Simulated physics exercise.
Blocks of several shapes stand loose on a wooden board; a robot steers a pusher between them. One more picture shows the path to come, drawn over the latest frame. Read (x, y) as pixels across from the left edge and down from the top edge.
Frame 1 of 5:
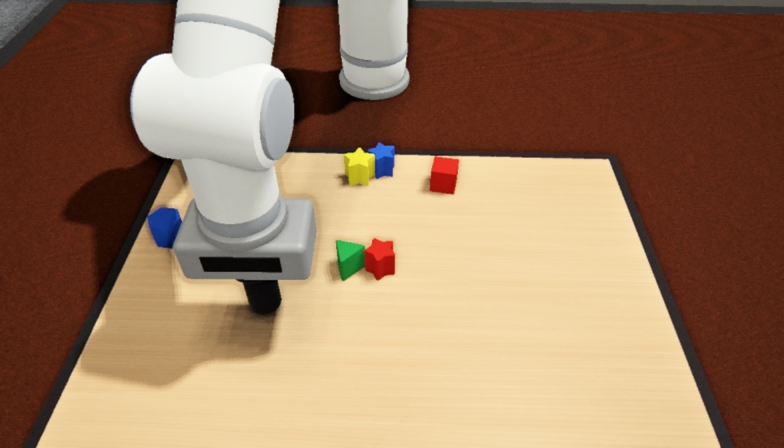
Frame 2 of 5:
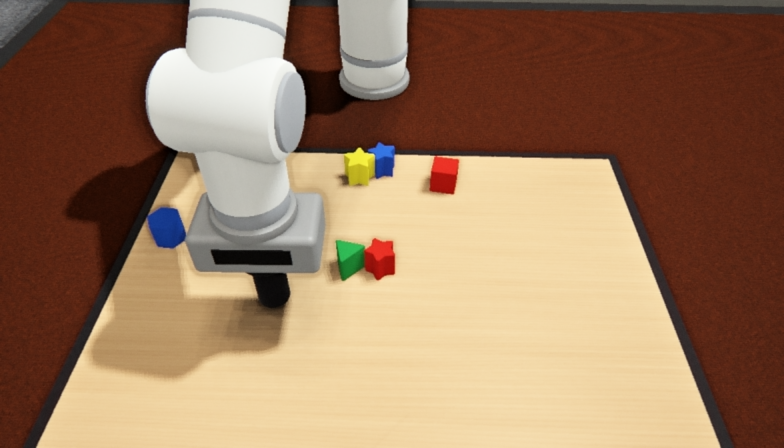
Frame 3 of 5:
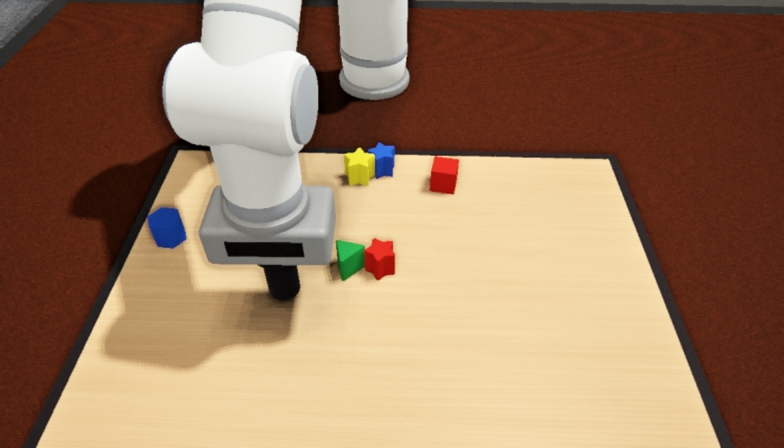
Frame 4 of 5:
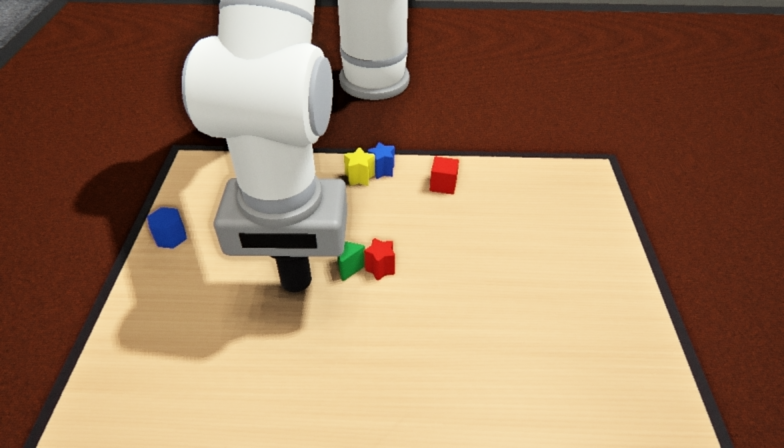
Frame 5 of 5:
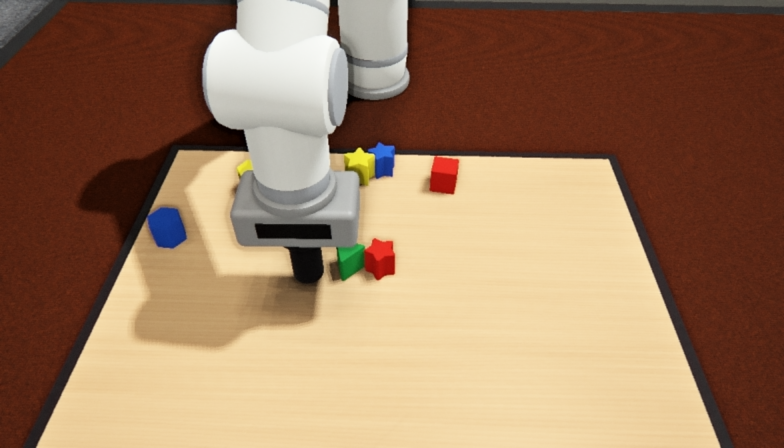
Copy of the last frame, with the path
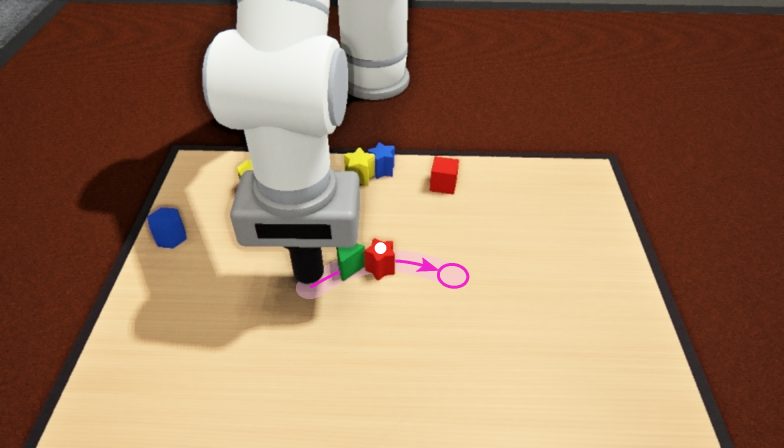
A white robot arm with a black pusher moves steadily right and slightly away from the viewer across a wooden board, nearing a green triangular block beside a red star. The blocks stay still, and a yellow piece comes into view behind the arm as the pusher draws close to the green block.
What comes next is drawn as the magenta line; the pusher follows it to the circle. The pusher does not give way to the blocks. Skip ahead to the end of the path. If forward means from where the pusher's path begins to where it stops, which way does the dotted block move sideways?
It slides rightward.
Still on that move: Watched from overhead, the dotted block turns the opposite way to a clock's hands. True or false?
The statement is false.
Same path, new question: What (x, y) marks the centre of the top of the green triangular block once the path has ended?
That would be at about pixel (424, 226).
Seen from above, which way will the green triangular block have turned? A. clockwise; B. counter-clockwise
B
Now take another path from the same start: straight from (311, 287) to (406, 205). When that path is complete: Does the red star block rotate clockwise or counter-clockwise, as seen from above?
Top view: Clockwise.
Drawn move, from (311, 287) by way of (356, 266) and (405, 262) to (453, 276); the dot is on the red star block.
What follows on the original path. One third of the way, pusher at (355, 251); green triangular block at (378, 237); red star block at (396, 248), turned 15° clockwise.
Two thirds of the way, pusher at (406, 247); green triangular block at (420, 227), turned 45° anticlockwise; red star block at (432, 255), turned 55° clockwise.
At the end, pusher at (455, 261); green triangular block at (424, 226), turned 60° anticlockwise; red star block at (470, 275), turned 110° clockwise.
